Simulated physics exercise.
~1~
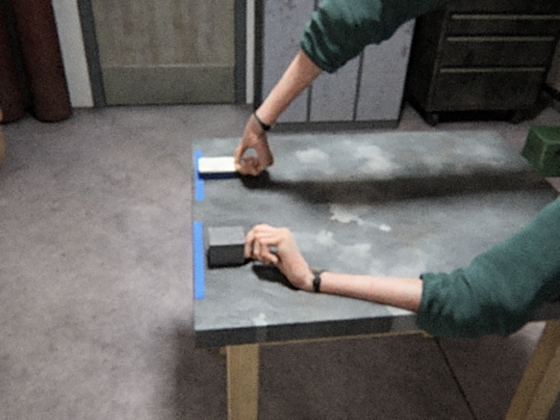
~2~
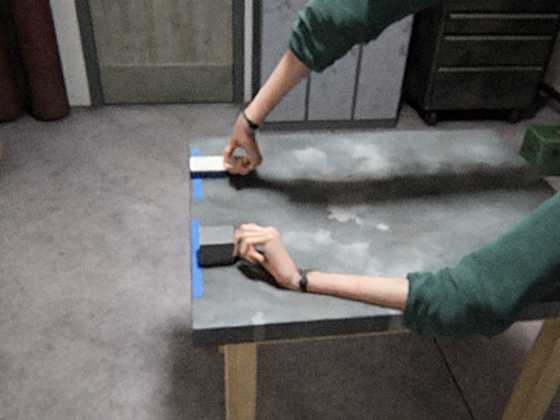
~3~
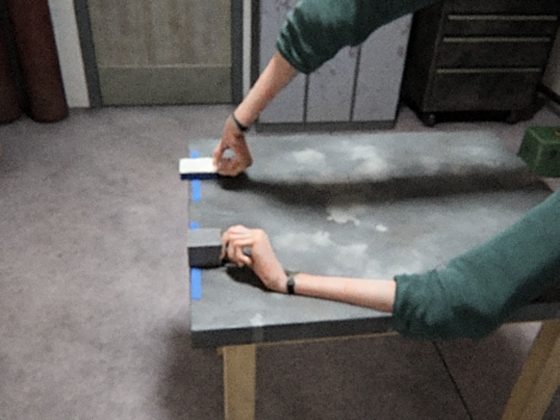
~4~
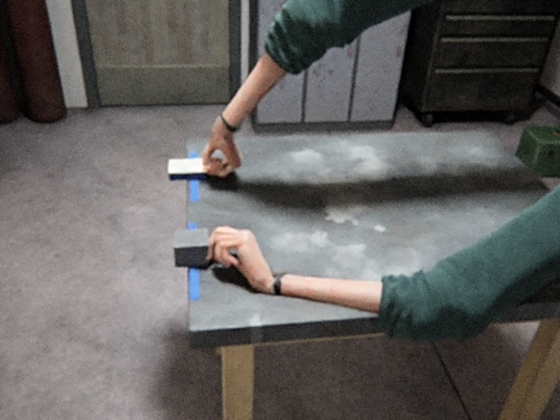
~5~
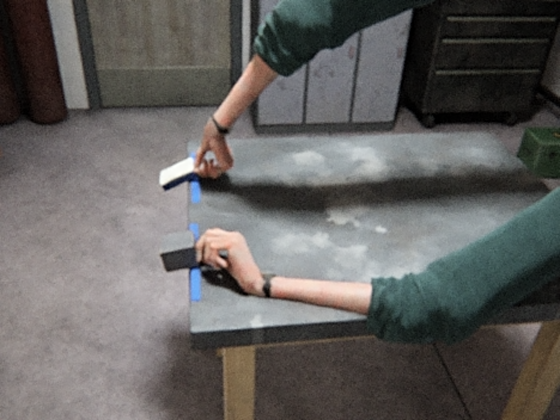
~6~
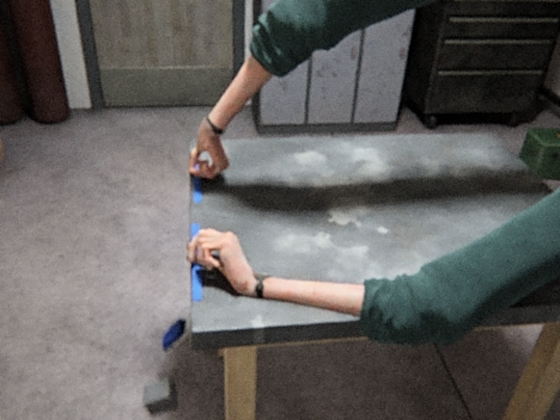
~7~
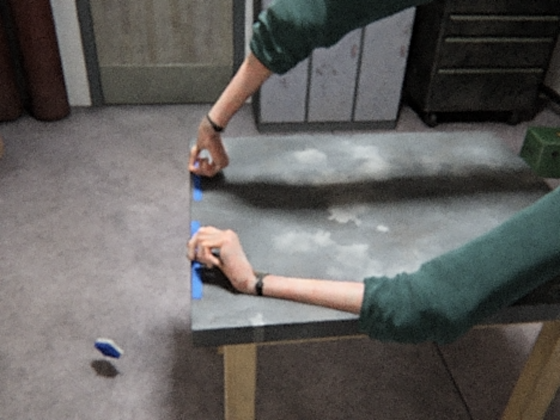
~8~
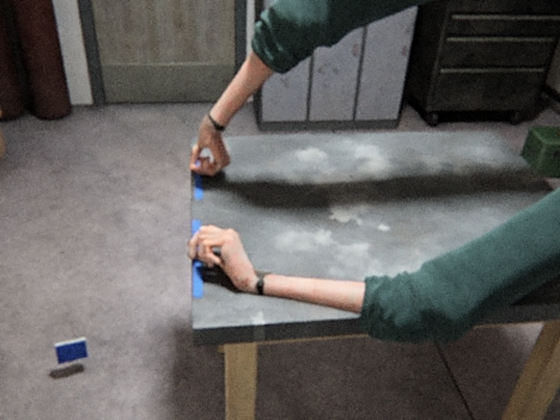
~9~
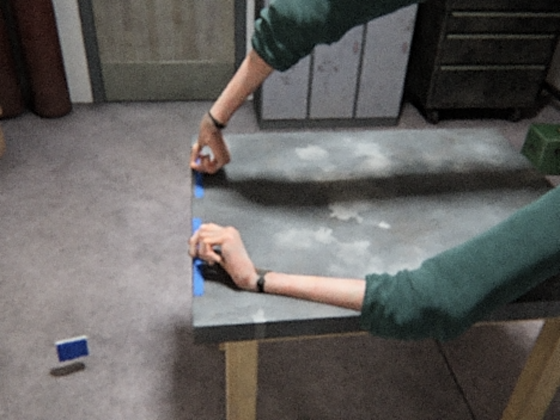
A sponge and a grey block, pushed left by two hands, fall off the table.
